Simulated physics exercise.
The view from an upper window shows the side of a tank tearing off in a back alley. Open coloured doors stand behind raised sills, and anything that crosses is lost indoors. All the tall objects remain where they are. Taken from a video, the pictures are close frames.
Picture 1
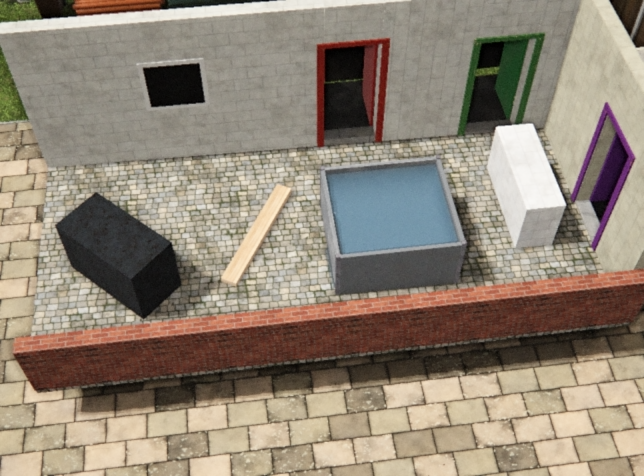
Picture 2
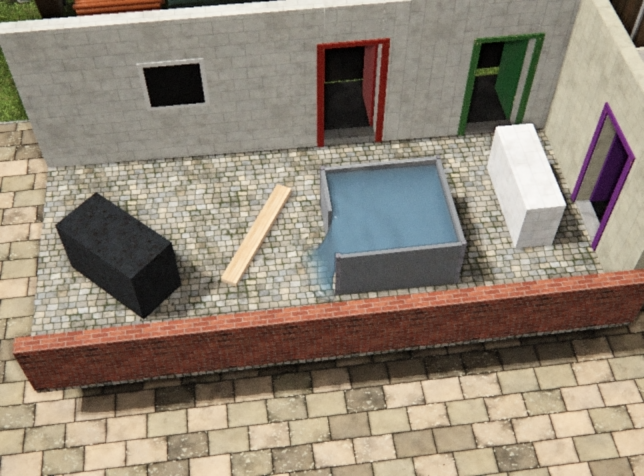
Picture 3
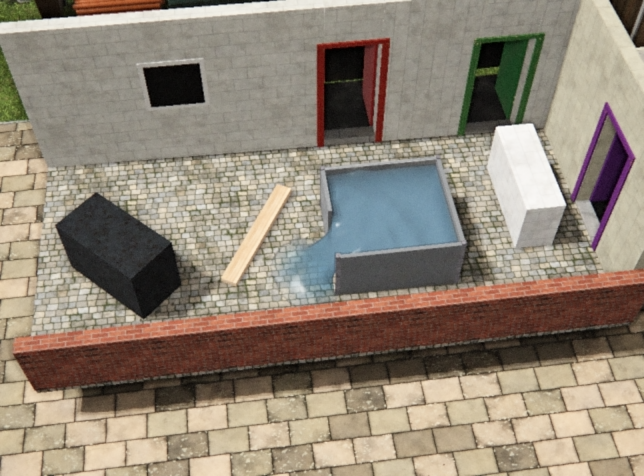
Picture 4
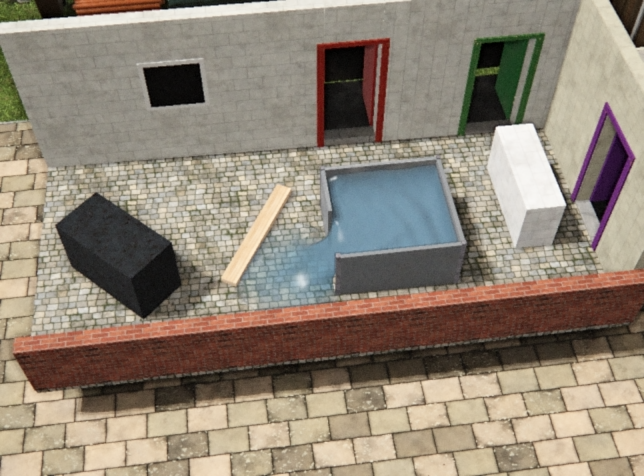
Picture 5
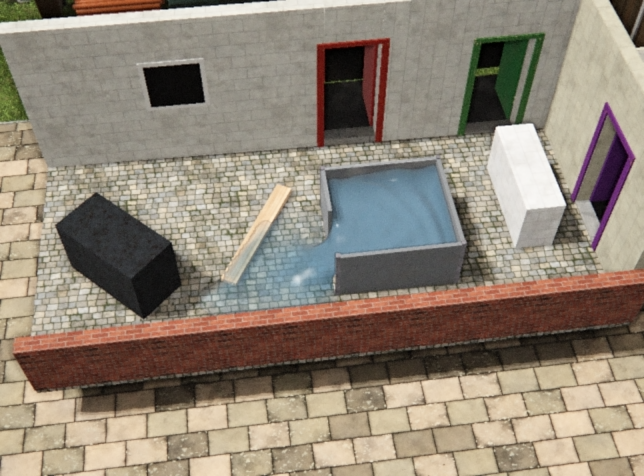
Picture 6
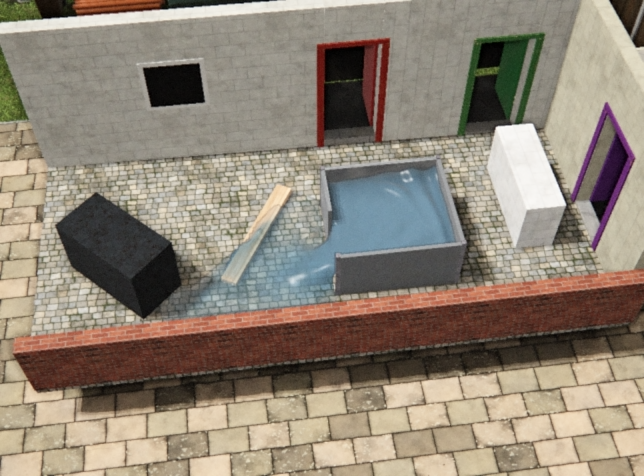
We see a walled yard with a black block, a plank, a white block and a grey tank of water; the tank's left side opens at the front corner, and water pours out, spreading left across the paving past the plank's lower end.
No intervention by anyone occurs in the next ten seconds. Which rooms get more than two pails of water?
Result: Green door: Two pails at most. Red door: Two pails at most. Purple door: Two pails at most.
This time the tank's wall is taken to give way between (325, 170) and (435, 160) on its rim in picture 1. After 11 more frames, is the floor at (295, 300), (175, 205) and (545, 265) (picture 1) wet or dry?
Going through them one by one, I'd say high and dry, then waterlogged, then high and dry.
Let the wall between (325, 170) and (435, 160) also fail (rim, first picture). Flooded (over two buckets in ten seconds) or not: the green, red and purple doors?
Well, the green door overshoots, the red door overshoots, and the purple door overshoots.
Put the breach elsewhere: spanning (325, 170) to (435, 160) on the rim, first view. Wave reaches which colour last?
Answer: The purple-painted one.
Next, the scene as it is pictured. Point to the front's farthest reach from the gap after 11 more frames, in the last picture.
The wet edge reaches furthest near (61, 188).
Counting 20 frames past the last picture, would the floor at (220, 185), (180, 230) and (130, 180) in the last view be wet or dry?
First spot inundated, second inundated, third inundated.
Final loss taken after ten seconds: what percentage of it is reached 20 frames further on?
My reading is near 45 per cent.
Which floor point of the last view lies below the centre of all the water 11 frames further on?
Roughly at (304, 262).
A moment on, water covers 30 % of the floor; the green door not reached, the red door not reached, the purple door not reached.
Next, water covers 50 % of the floor; the green door not reached, the red door wet at the sill, nothing in, the purple door not reached.
Then, water covers 55 % of the floor; the green door not reached, the red door wet at the sill, nothing in, the purple door not reached.
Later, water covers 70 % of the floor; the green door wet at the sill, nothing in, the red door wet at the sill, nothing in, the purple door not reached.
In the end, water covers 95 % of the floor; the green door under two buckets in, the red door wet at the sill, nothing in, the purple door under two buckets in.
